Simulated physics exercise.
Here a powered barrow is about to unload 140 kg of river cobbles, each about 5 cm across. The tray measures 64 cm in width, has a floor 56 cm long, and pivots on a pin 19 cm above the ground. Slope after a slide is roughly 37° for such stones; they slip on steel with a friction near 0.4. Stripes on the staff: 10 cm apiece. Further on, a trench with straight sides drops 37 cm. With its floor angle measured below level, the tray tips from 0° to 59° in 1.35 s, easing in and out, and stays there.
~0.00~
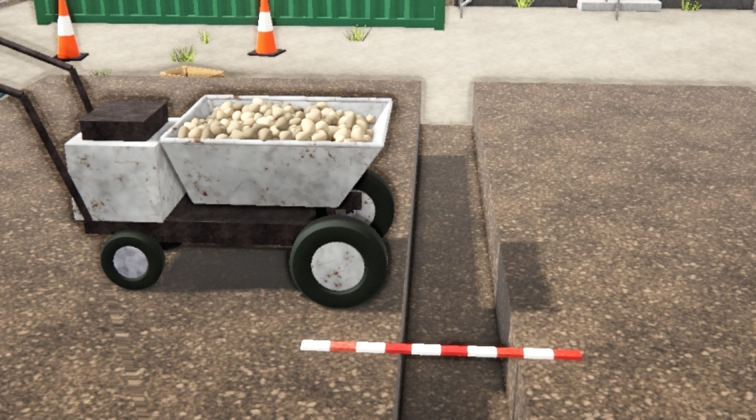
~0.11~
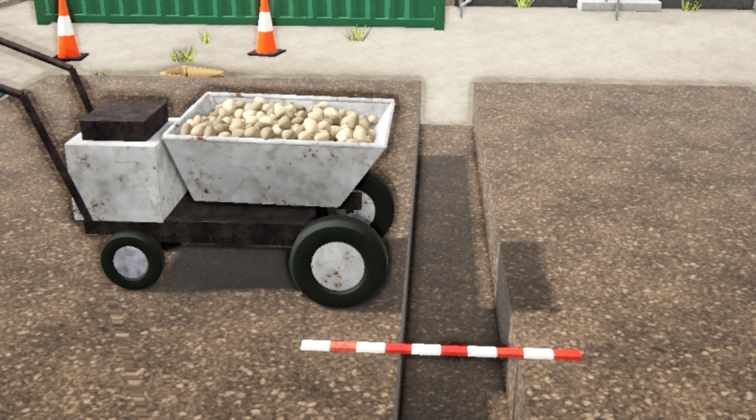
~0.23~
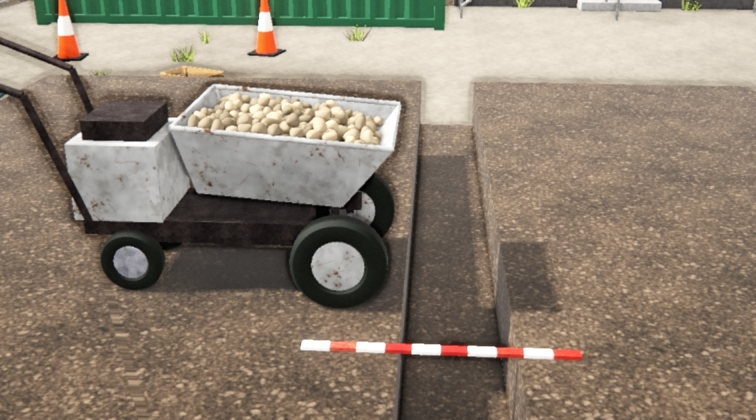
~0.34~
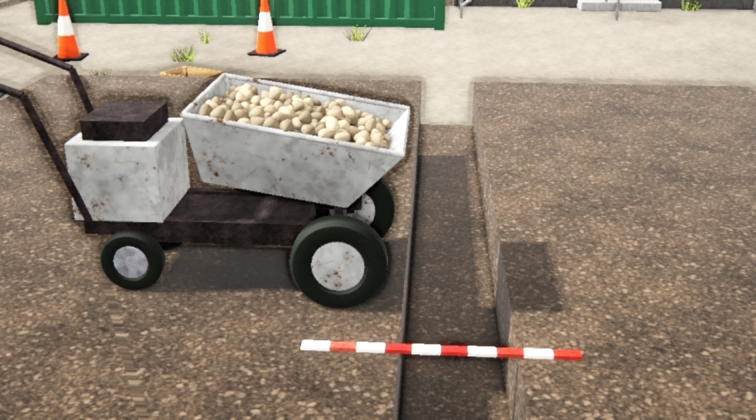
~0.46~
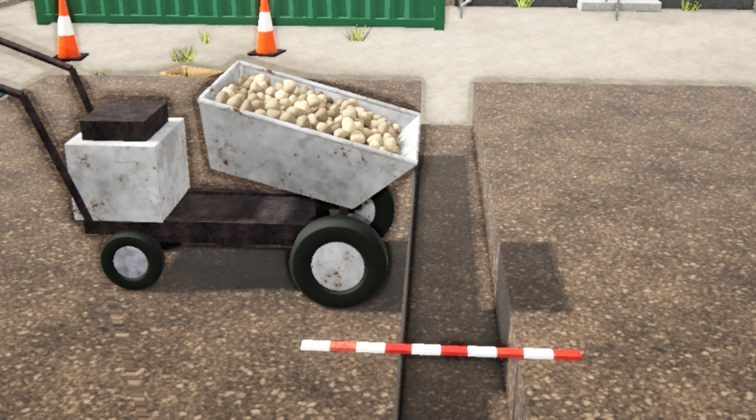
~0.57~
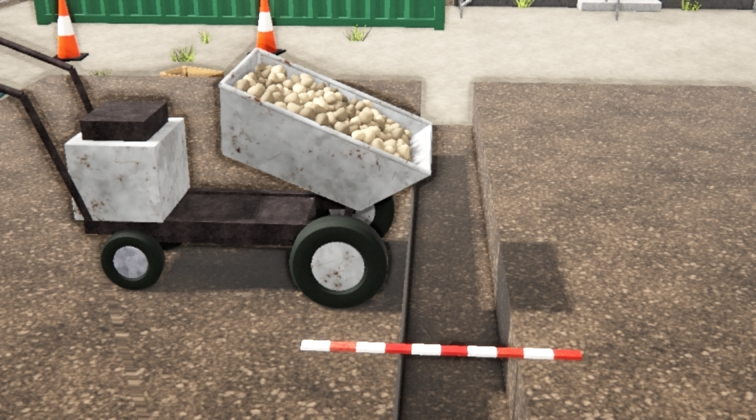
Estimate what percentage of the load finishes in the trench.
Roughly 38 percent.
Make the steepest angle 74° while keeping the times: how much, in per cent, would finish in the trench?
In that case near 55 per cent.
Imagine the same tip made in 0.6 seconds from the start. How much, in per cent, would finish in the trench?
Trench share: Approx. 20%.
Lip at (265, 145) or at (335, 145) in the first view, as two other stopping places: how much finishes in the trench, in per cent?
First some 55, then 60 per cent.
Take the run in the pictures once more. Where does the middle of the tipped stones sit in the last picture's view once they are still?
The resting stones are centred at roughly (492, 340).
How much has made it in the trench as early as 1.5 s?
By then, around 10 percent.
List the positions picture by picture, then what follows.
In the first picture, the tray is at 0°, its lip at (382, 146); the top of the load is at (283, 113).
In the second picture, the tray is at 1°, its lip at (385, 147); the top of the load is at (277, 111); the stones move at 0.2 m/s on average.
The third picture shows lip at (392, 150), floor tilted 4°, highest stones at (278, 107); the stones move at 0.3 m/s on average.
The fourth picture shows lip at (403, 155), floor tilted 9°, highest stones at (256, 98); the stones move at 0.4 m/s on average.
The fifth picture shows lip at (416, 163), floor tilted 16°, highest stones at (256, 85); the stones move at 0.5 m/s on average.
The sixth picture shows lip at (430, 174), floor tilted 23°, highest stones at (267, 76); the stones move at 0.6 m/s on average.
After 1.0 s the floor is at 50°; 100 % in the tray; the foremost stones are at (463, 191).
After 1.5 s the floor is at 59°; 80 % in the tray, 10 % in the trench, 11 % past the trench; the foremost stones are at (561, 279).
After 1.8 s the floor is at 59°; 59 % in the tray, 18 % in the trench, 24 % past the trench; the foremost stones are at (647, 283).
After 3.8 s the floor is at 59°; 36 % in the tray, 38 % in the trench, 26 % past the trench; the foremost stones are at (735, 292).
